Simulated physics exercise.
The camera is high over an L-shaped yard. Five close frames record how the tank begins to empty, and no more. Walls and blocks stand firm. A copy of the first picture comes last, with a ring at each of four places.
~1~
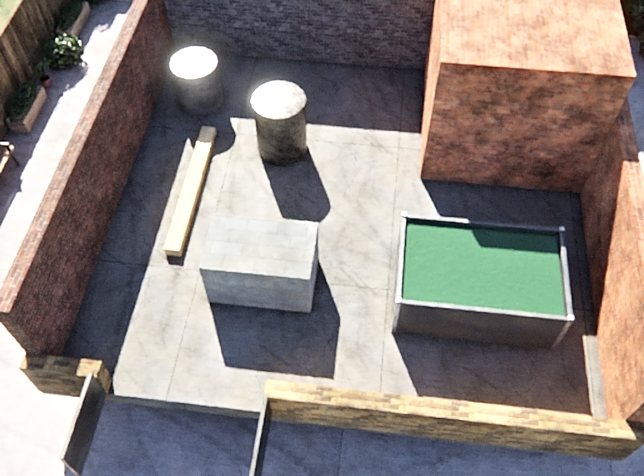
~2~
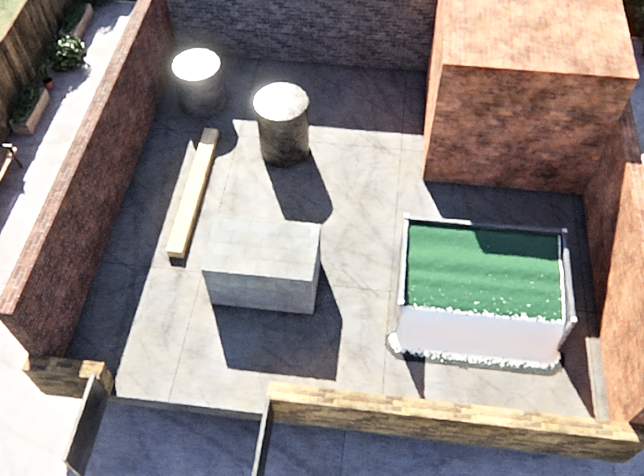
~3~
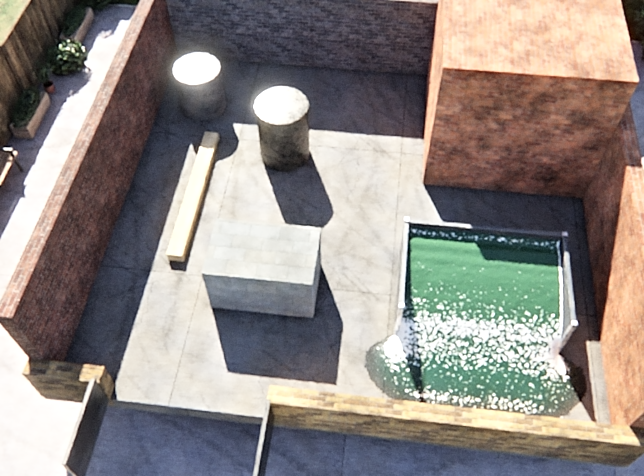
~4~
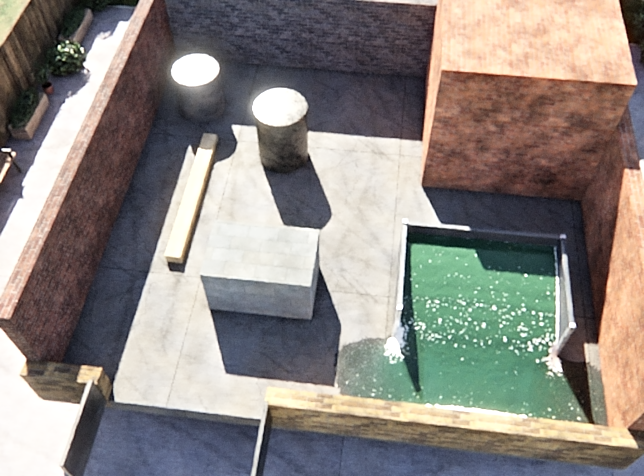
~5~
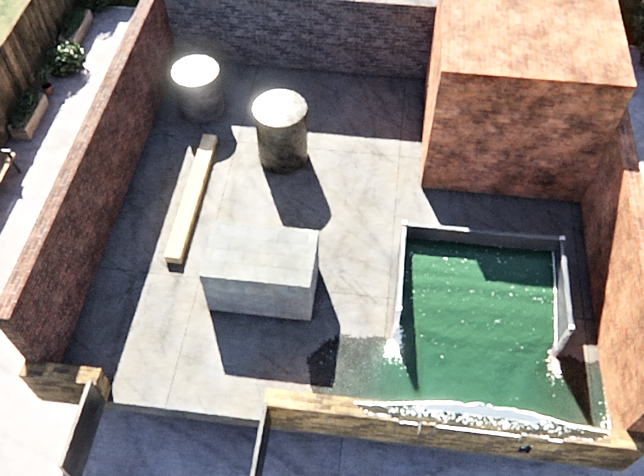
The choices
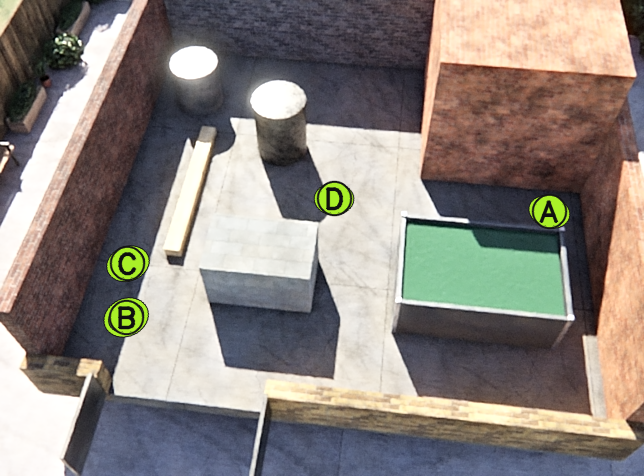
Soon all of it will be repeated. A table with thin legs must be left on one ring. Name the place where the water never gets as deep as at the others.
Spot D does it best.
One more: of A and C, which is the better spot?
Here it is spot C.
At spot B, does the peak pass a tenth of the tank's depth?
Yes.
In lime, A at (549, 211); B at (126, 317); C at (127, 263); D at (334, 198).
Choosing A, the water peaks at about 29 % of the depth that stood in the tank.
Choosing B, the water peaks at about 26 % of the depth that stood in the tank.
Choosing C, the water peaks at about 19 % of the depth that stood in the tank.
Choosing D, the water peaks at about 10 % of the depth that stood in the tank.
